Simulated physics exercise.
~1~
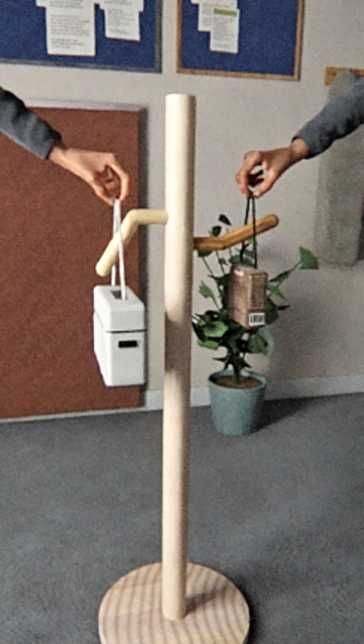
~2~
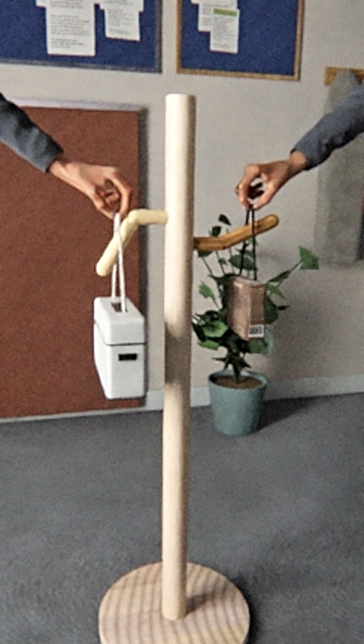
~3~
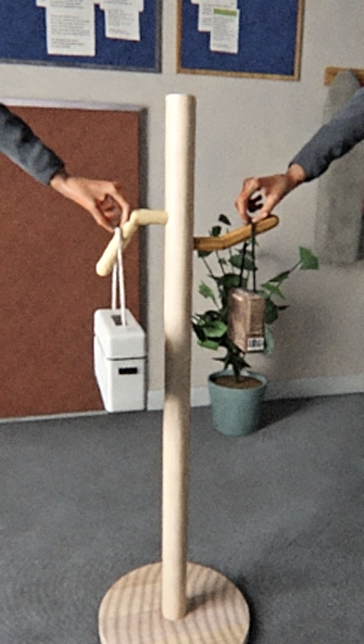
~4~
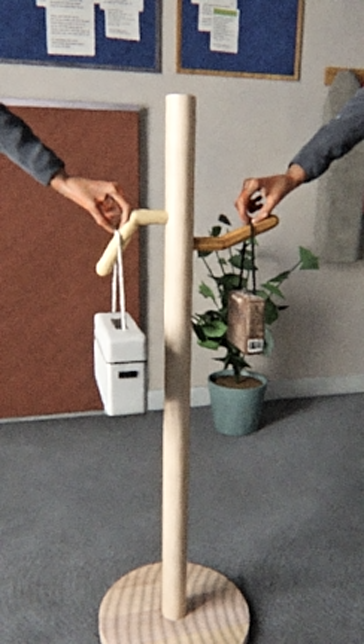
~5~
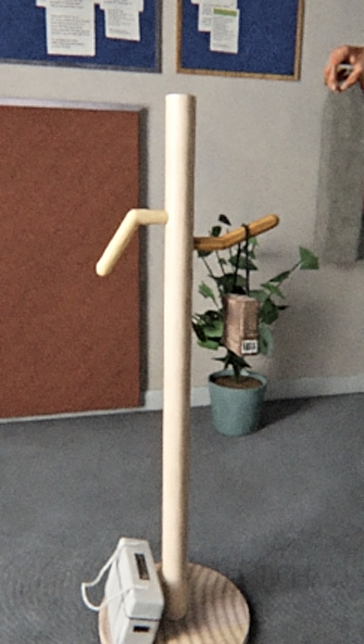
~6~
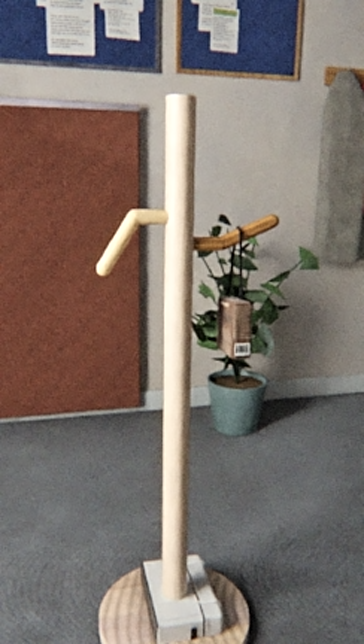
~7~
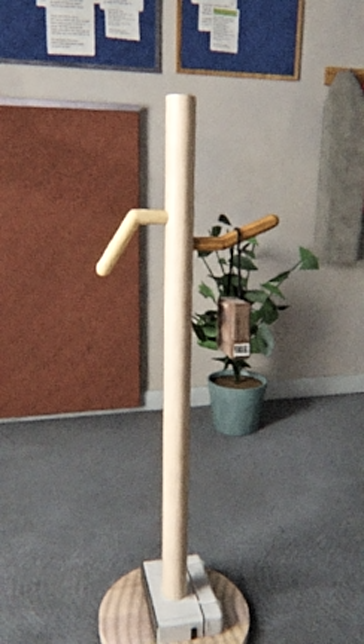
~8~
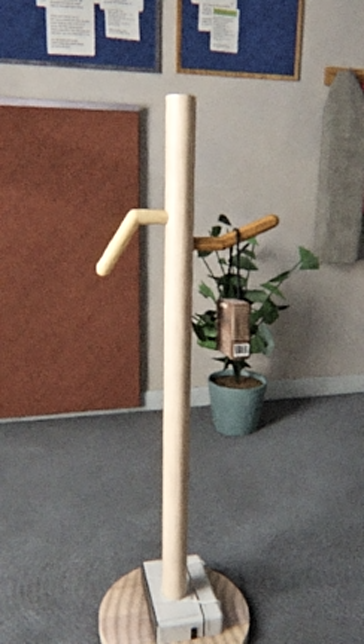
A white case and a brown pouch were lowered by their loops onto the two pegs of a wooden stand, but once the hands let go, the case dropped and ended up on its side at the base, while the pouch stayed hanging on the right.
